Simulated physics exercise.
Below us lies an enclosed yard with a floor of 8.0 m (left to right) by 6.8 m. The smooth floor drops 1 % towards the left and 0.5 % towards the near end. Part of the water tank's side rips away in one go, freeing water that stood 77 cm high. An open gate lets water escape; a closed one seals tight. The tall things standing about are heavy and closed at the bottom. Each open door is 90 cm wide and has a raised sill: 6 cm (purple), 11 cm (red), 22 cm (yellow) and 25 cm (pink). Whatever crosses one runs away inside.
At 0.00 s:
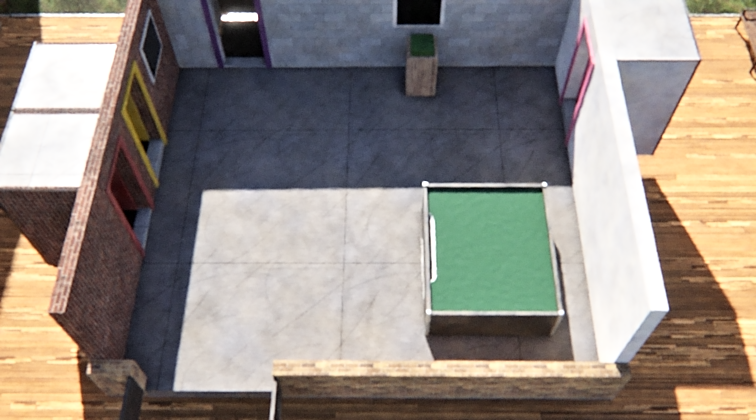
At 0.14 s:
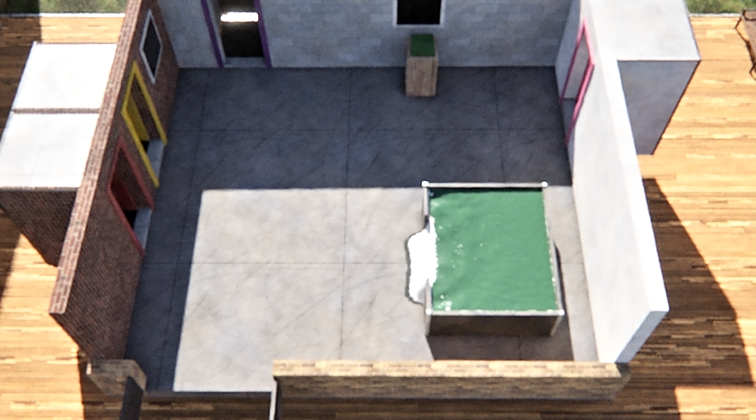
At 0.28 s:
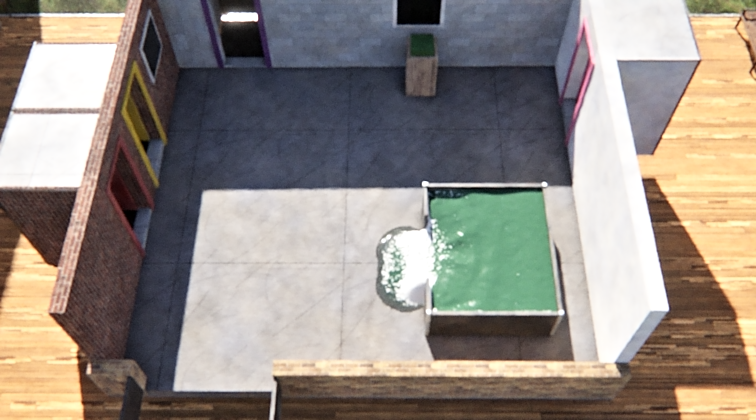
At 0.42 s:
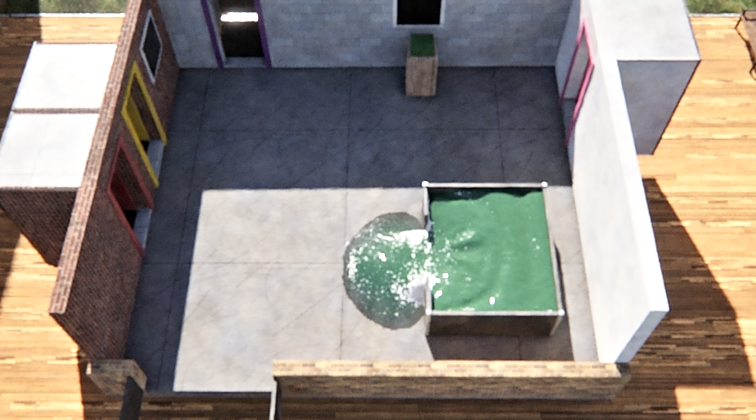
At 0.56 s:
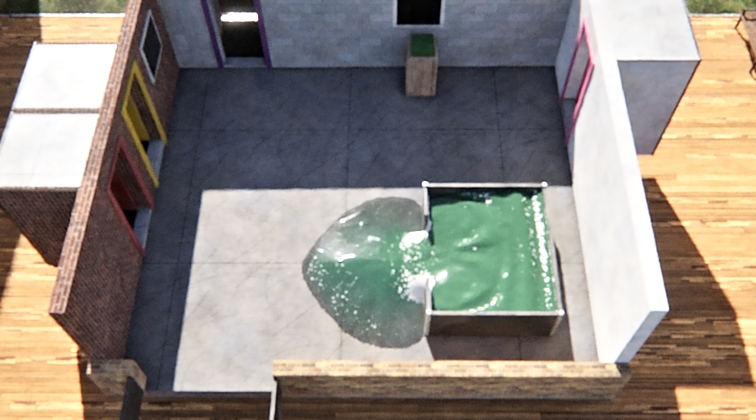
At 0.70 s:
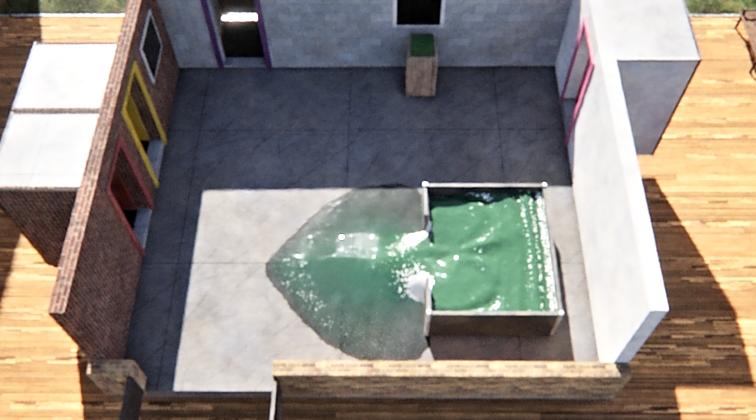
In a walled yard with a smooth grey floor, green water burst from the left side of a square tank, foamed white at the gap, and spread leftward across the floor in a widening, pointed sheet.
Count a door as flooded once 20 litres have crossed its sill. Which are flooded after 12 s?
Within that time: At the purple door it exceeds the limit; at the red door it goes over the limit; at the yellow door it does not reach the limit; at the pink door it keeps below the limit.
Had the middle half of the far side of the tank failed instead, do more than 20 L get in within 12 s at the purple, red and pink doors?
Against that limit: Purple above, red below, pink under.
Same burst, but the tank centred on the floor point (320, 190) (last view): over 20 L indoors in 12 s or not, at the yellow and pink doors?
Against that limit: Yellow past it, pink under.
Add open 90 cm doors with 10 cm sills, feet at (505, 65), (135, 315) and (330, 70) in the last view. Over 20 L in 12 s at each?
In that order: Not over, over, below.
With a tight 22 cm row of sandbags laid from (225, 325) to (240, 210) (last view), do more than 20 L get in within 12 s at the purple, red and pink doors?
Against that limit: Purple above, red below, pink under.
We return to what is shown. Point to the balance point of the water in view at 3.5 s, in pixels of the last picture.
Around (340, 255).
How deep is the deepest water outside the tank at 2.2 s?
About 38 cm.
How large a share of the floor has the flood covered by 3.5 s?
Near 55 per cent is wet.
After 1.4 s water covers 35 % of the floor and is deepest (40 cm) near (412, 269); purple door not reached, red door not reached, yellow door not reached, pink door not reached.
After 2.2 s water covers 50 % of the floor and is deepest (38 cm) near (121, 376); purple door not reached, red door 25 cm at the sill, 36 L in, yellow door 21 cm at the sill, 0 L in, pink door not reached.
After 3.5 s water covers 55 % of the floor and is deepest (30 cm) near (179, 72); purple door 2 cm at the sill, 0 L in, red door 21 cm at the sill, 118 L in, yellow door 16 cm at the sill, 0 L in, pink door not reached.
After 7.0 s water covers 65 % of the floor and is deepest (17 cm) near (179, 72); purple door 12 cm at the sill, 32 L in, red door 12 cm at the sill, 176 L in, yellow door 10 cm at the sill, 0 L in, pink door not reached.
After 12.0 s water covers 85 % of the floor and is deepest (9 cm) near (121, 376); purple door 7 cm at the sill, 71 L in, red door 9 cm at the sill, 178 L in, yellow door 8 cm at the sill, 0 L in, pink door not reached.
